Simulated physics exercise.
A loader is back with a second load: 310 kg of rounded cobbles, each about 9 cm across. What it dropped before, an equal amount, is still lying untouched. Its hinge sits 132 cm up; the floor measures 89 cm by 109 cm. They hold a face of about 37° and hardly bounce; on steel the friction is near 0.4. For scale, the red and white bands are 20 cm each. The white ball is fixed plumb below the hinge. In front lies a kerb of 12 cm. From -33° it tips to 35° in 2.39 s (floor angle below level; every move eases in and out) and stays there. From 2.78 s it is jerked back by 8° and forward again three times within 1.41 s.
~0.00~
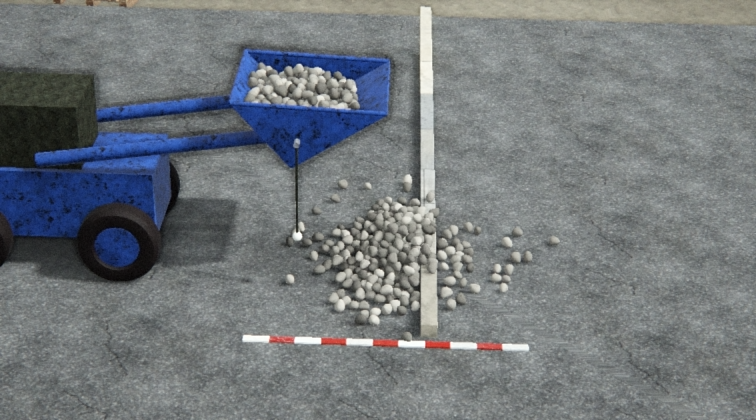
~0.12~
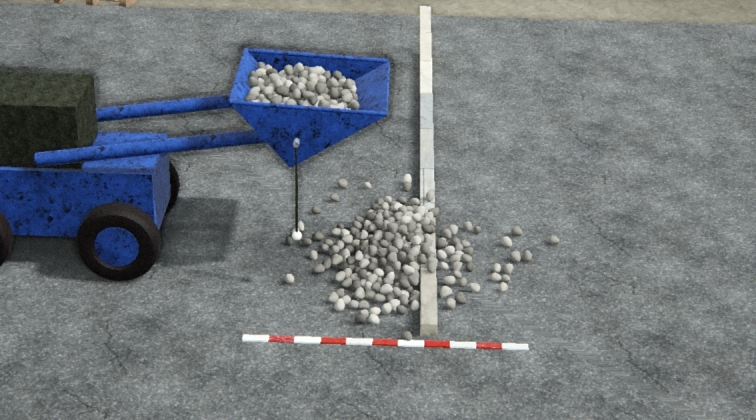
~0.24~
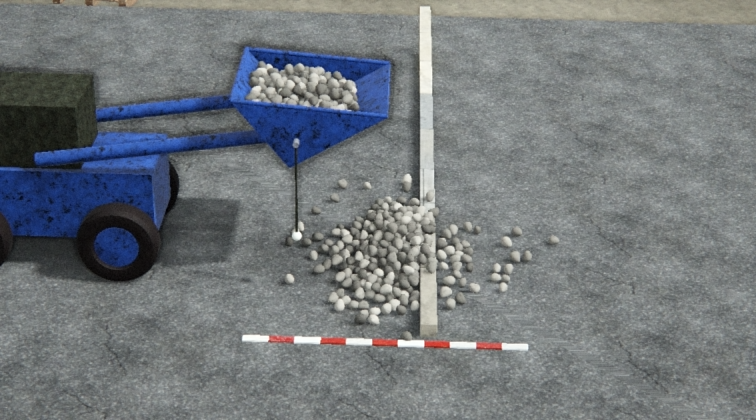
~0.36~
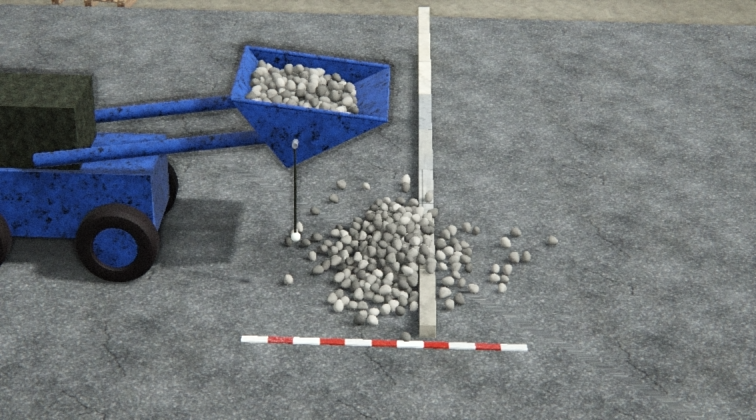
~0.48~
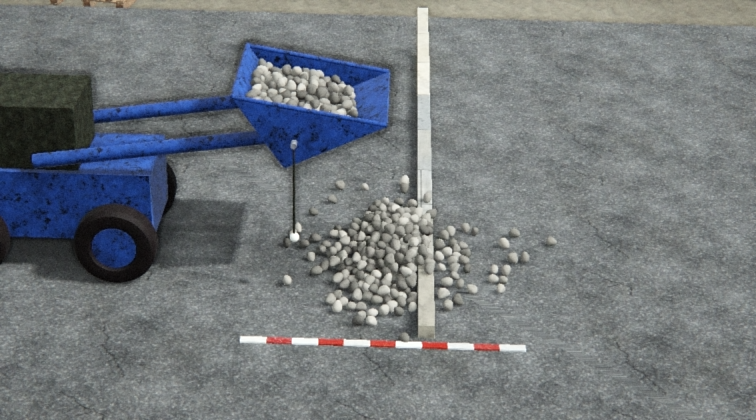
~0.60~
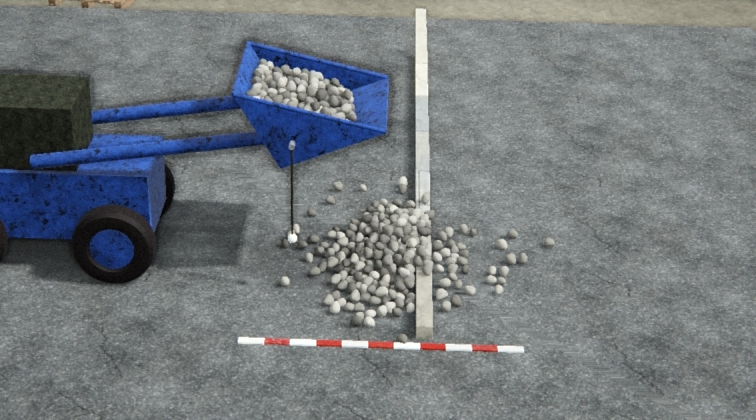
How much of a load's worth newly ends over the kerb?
Roughly 49 per cent of a load more.
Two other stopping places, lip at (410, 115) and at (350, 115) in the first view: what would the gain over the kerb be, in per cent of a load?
First some 80, then 5 per cent.
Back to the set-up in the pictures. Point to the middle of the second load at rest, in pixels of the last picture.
Near (421, 247).
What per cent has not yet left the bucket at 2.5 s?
Roughly 25 per cent is still inside.
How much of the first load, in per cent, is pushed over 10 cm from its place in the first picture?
About 15 per cent.
After 1.8 s the floor is at 24°; in per cent of one load, 96 in the bucket, 93 on this side of the kerb, 10 over the kerb; the foremost stones are at (513, 260).
After 2.5 s the floor is at 35°; in per cent of one load, 25 in the bucket, 152 on this side of the kerb, 23 over the kerb; the foremost stones are at (513, 260).
After 4.6 s the floor is at 35°; in per cent of one load, 0 in the bucket, 140 on this side of the kerb, 60 over the kerb; the foremost stones are at (565, 277).
After 7.3 s the floor is at 35°; in per cent of one load, 0 in the bucket, 140 on this side of the kerb, 60 over the kerb; the foremost stones are at (565, 277). Net gain over the kerb, 49.
